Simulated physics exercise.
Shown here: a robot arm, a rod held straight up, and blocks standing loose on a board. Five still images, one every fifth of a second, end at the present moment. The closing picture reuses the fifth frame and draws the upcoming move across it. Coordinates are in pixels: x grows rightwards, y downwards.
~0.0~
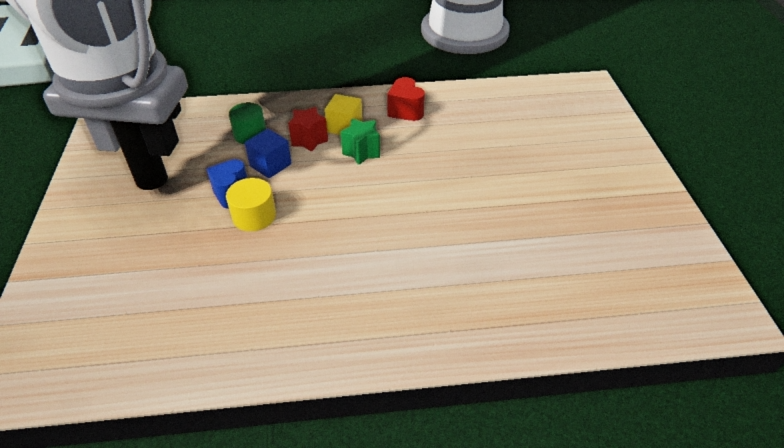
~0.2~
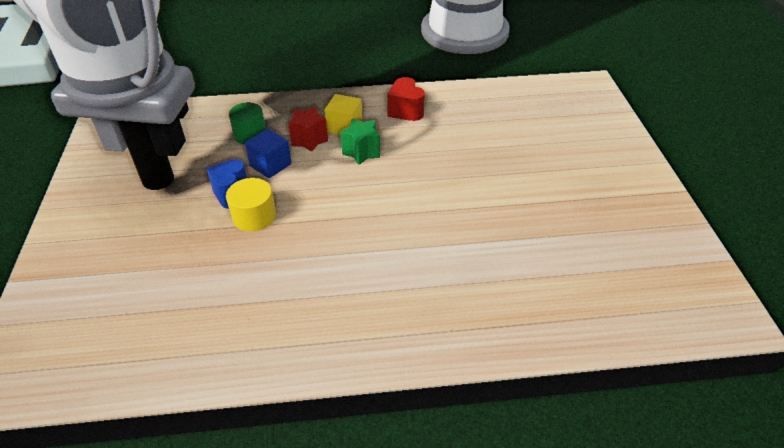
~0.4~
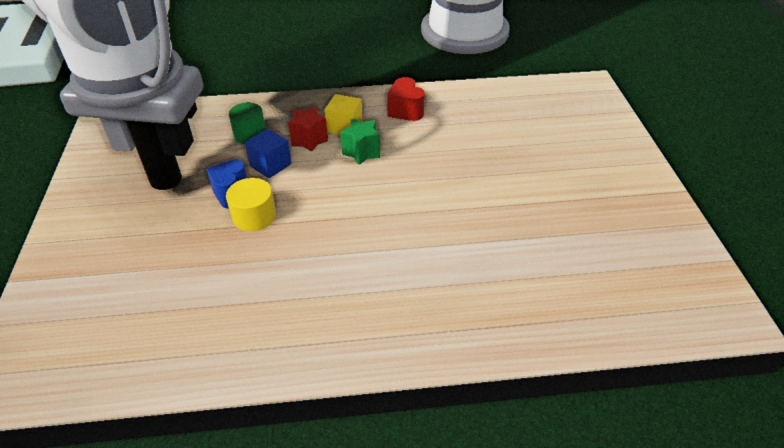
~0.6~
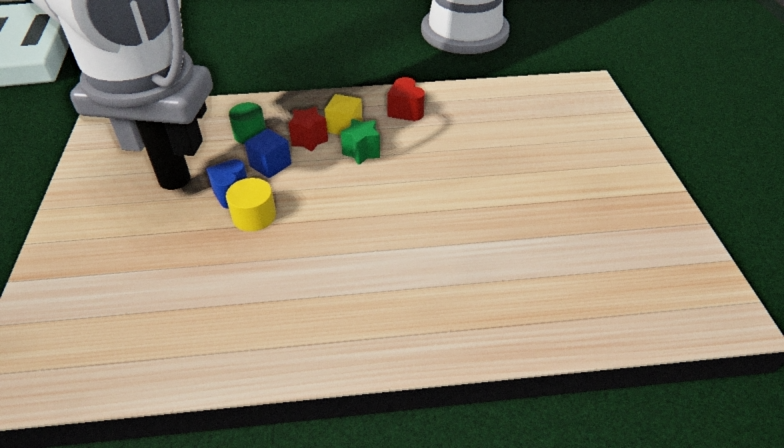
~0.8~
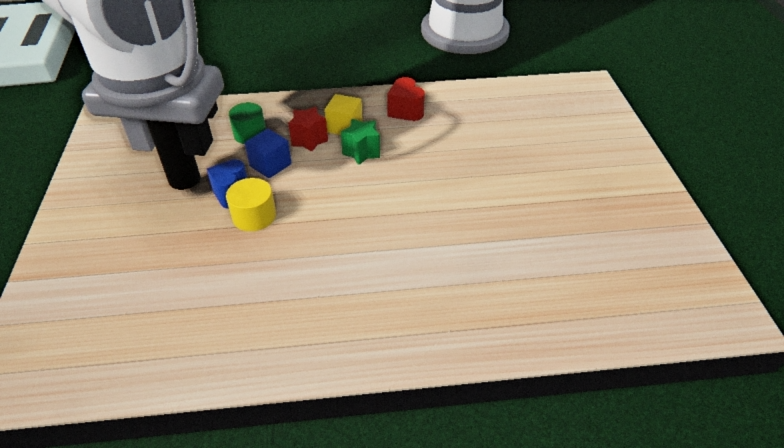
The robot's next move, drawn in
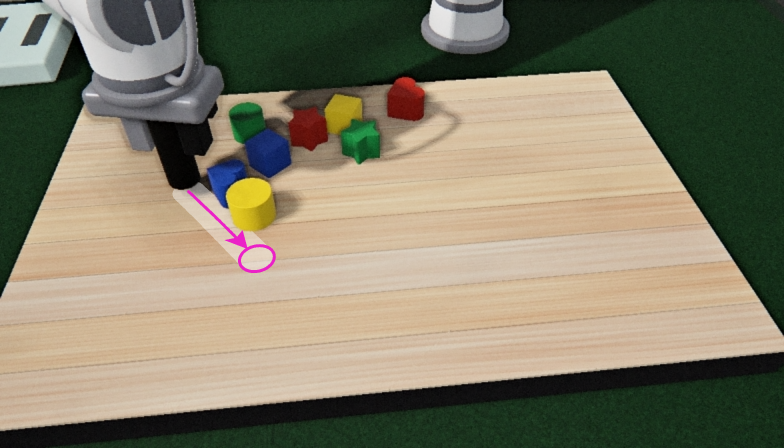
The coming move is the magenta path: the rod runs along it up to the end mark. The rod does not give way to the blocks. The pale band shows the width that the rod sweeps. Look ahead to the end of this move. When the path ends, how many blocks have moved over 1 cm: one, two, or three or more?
By the end, one block will have moved.
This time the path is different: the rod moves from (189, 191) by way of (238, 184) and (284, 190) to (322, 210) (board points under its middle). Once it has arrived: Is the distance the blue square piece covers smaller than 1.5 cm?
I'd say yes.
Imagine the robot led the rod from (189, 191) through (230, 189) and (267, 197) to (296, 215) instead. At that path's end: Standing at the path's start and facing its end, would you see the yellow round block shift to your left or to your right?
To the path's right.
Path on the board, straight from (189, 191) to (257, 258).
What follows on the original path. One third of the way, rod (207, 201); nothing pushed yet.
Two thirds of the way, rod (230, 223); yellow round block (264, 196).
At the end, rod (254, 247); blue heart in place; yellow round block (265, 196).
